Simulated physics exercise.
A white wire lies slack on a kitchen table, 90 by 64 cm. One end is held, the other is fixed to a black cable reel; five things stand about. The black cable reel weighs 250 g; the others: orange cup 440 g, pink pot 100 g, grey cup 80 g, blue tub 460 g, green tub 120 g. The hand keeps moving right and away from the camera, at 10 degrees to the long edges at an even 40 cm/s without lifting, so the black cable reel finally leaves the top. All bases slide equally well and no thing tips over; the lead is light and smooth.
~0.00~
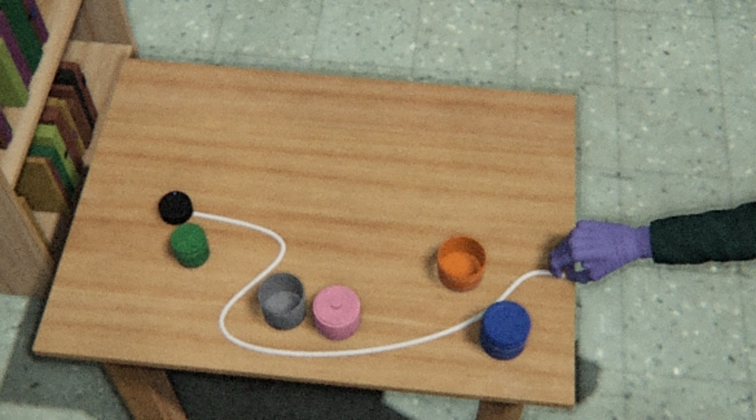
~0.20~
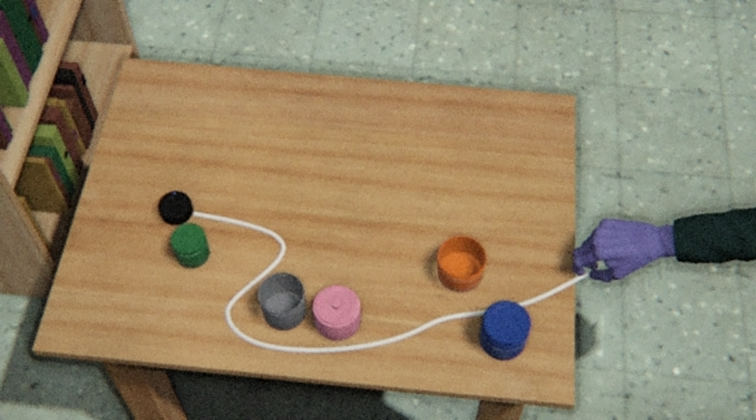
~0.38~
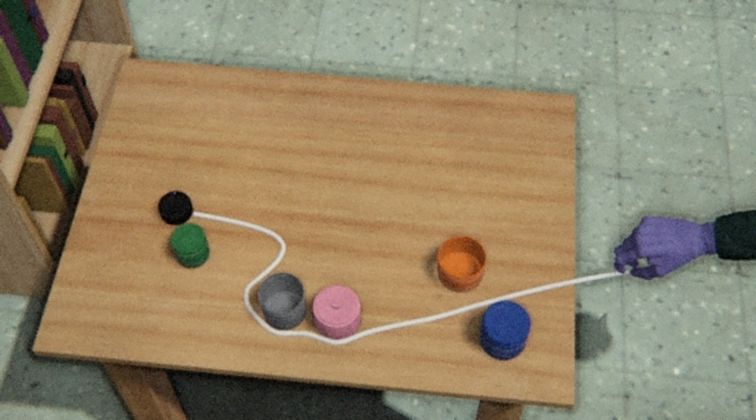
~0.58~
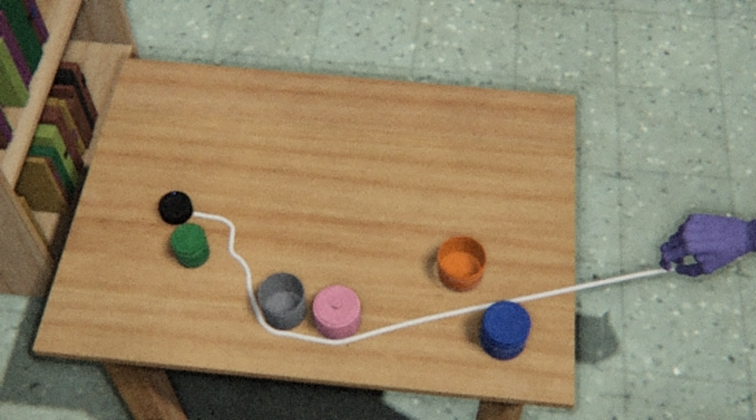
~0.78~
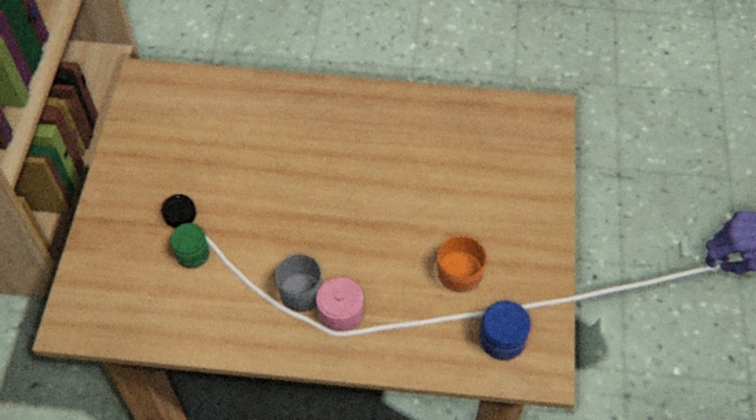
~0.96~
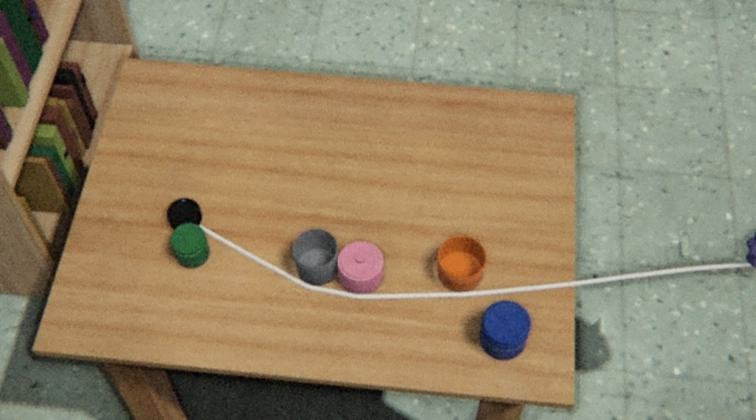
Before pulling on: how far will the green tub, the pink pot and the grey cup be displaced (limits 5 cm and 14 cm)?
In order: The green tub barely shifts; the pink pot gets dragged far; the grey cup travels a long way.
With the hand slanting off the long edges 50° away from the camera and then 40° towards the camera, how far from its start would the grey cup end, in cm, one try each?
In turn about 18 cm, 18 cm.
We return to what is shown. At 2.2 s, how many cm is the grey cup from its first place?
Some 18 cm.
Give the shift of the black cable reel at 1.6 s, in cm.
Some 26 cm.
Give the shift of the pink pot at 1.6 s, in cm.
About 18 cm.
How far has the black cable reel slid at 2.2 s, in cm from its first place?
About 48 cm.
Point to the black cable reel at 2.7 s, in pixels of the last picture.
Near (560, 286).
By 1.6 s the black cable reel has slid 27 cm, and the shifts are, grey cup 18 cm, pink pot 17 cm.
By 2.2 s the black cable reel has slid 48 cm, and the shifts are, grey cup 18 cm, pink pot 17 cm.
By 2.7 s the black cable reel has slid 69 cm, and the shifts are, grey cup 18 cm, pink pot 17 cm, orange cup 2 cm.
By 3.1 s the black cable reel is off the top, and the shifts are, grey cup 18 cm at (336, 209), pink pot 17 cm at (379, 222), orange cup 2 cm, green tub 0 cm at (187, 239).
